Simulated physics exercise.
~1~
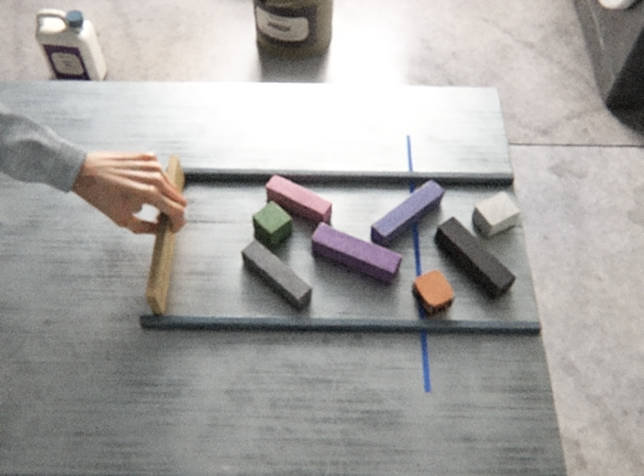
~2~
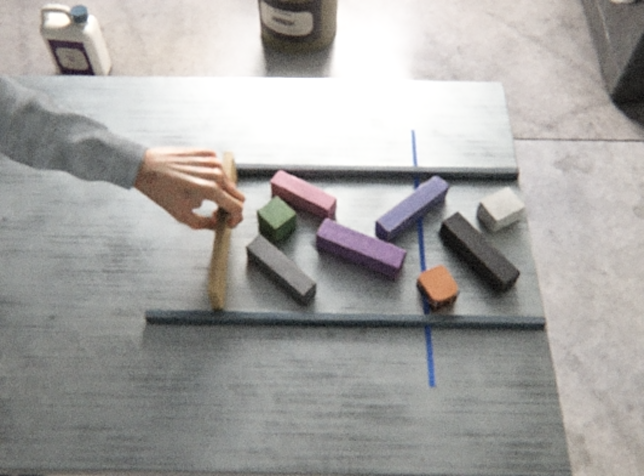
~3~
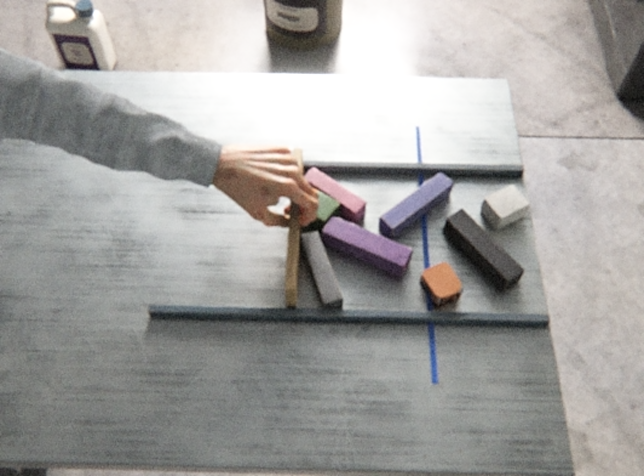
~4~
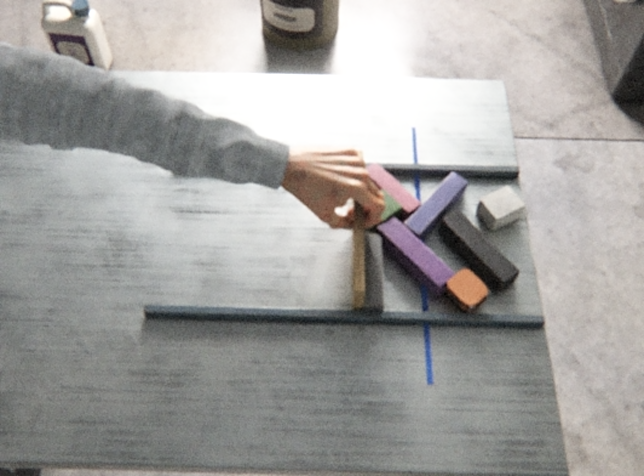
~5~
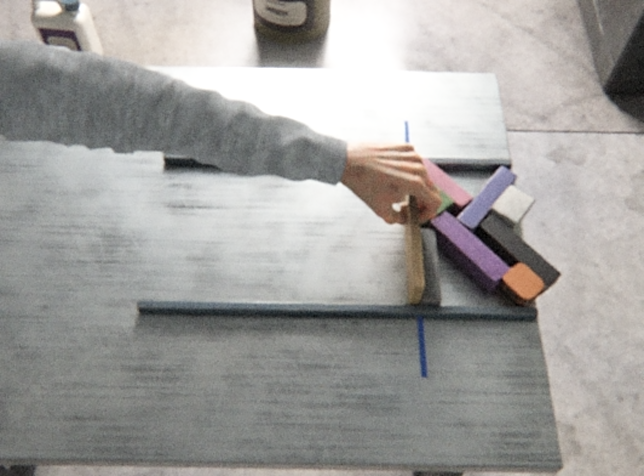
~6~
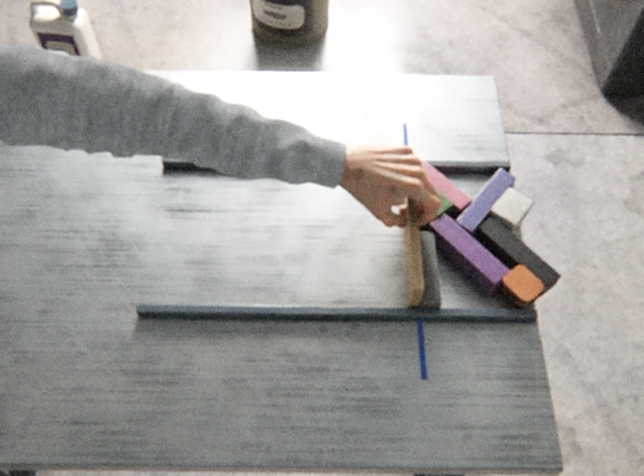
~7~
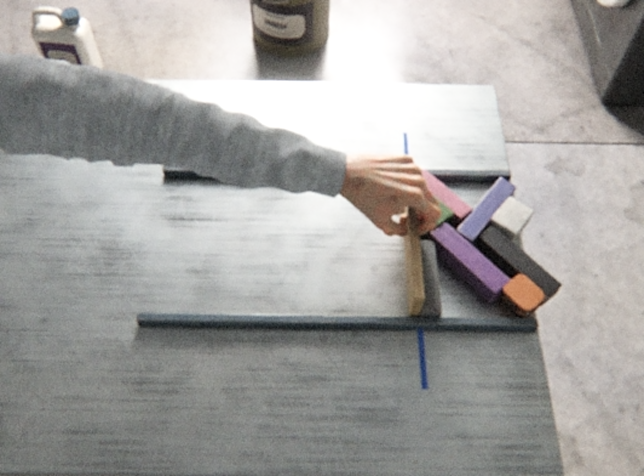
Hand sliding an upright board rightward, bunching colourful blocks together and over the table's edge, then holding still with none fallen.
